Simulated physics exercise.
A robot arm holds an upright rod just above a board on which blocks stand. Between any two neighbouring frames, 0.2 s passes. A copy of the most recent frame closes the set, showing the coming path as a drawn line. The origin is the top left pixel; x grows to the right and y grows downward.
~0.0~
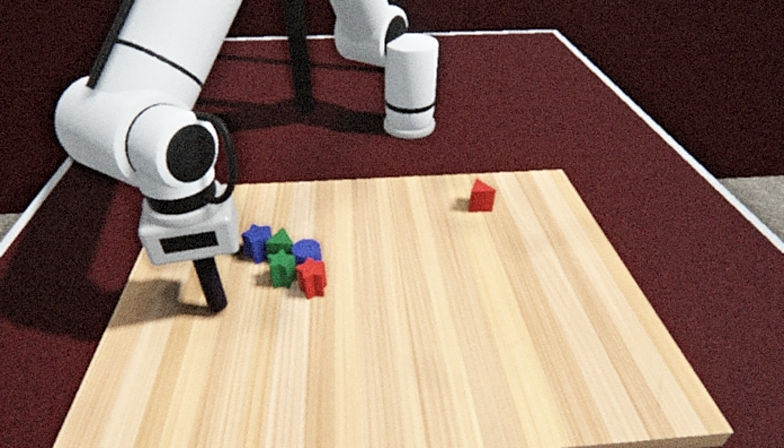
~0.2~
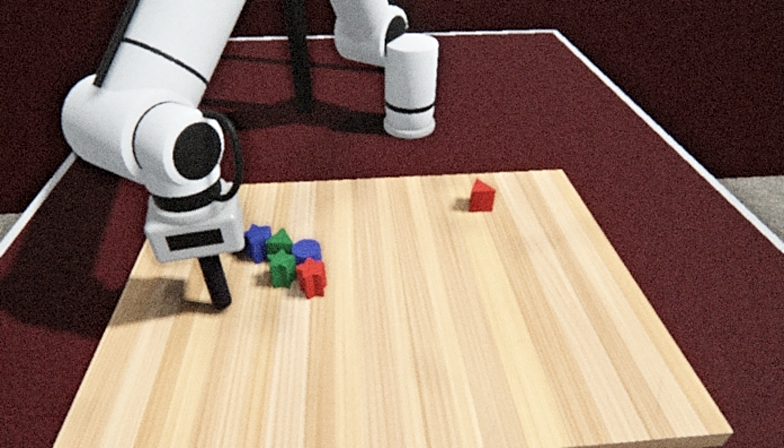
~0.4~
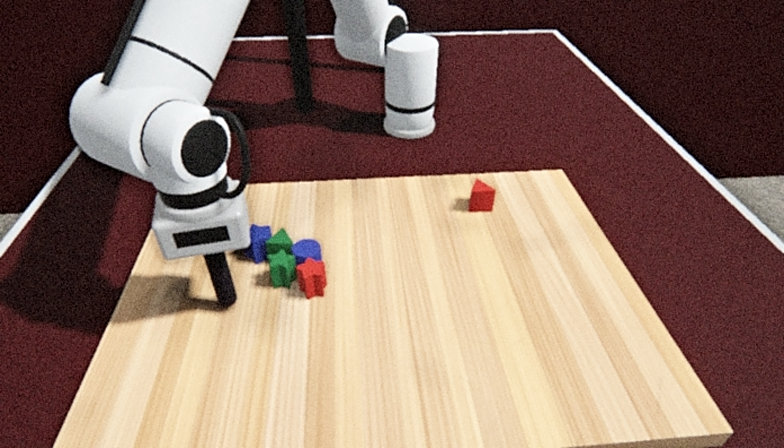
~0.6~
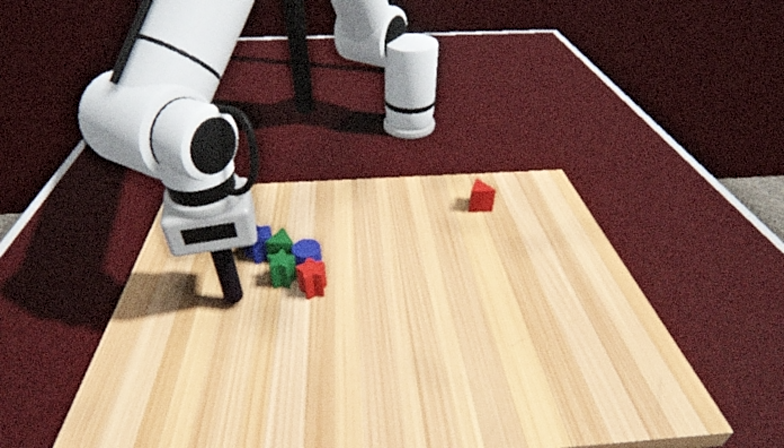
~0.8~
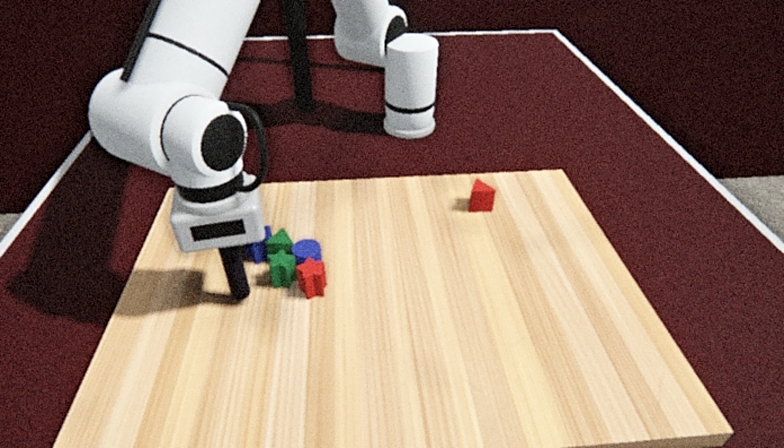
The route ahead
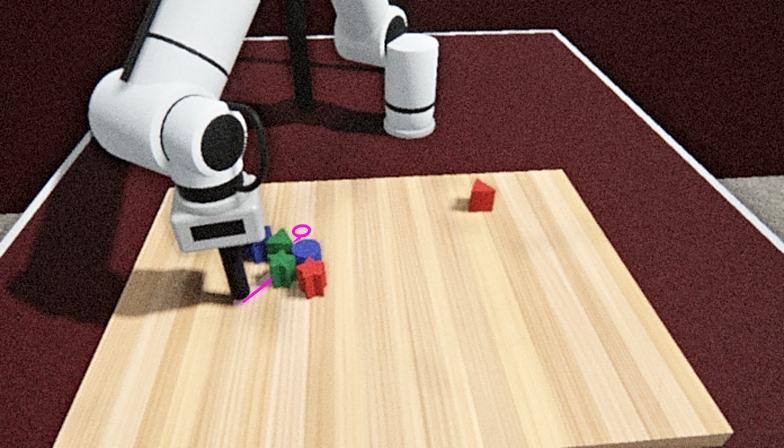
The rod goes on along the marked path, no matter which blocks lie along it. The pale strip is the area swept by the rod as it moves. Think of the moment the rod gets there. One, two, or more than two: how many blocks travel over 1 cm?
The push will move three blocks or more.
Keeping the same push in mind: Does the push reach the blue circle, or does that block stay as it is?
By the last moment, the blue circle will have left its place.
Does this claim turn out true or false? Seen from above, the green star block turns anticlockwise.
Answer: False.
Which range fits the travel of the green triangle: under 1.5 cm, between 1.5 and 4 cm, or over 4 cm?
Range: Over 4 cm.
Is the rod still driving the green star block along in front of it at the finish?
No, that is not how it ends up.
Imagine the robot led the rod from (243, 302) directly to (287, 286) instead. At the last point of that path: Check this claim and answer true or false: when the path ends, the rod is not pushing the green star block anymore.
My answer: False.
The drawn path runs from (243, 302) over (272, 278) and (292, 254) to (302, 231).
The first path, step by step. One third of the way, rod (271, 271); green star block (287, 256), turned 20° clockwise; blue circle (309, 247).
Two thirds of the way, rod (291, 247); green star block (295, 246), turned 60° clockwise; green triangle (291, 220); blue circle (322, 245).
At the end, rod (301, 224); blue star block not moved; green star block (295, 246), turned 60° clockwise; green triangle (299, 199), turned 15° anticlockwise; blue circle (322, 245).
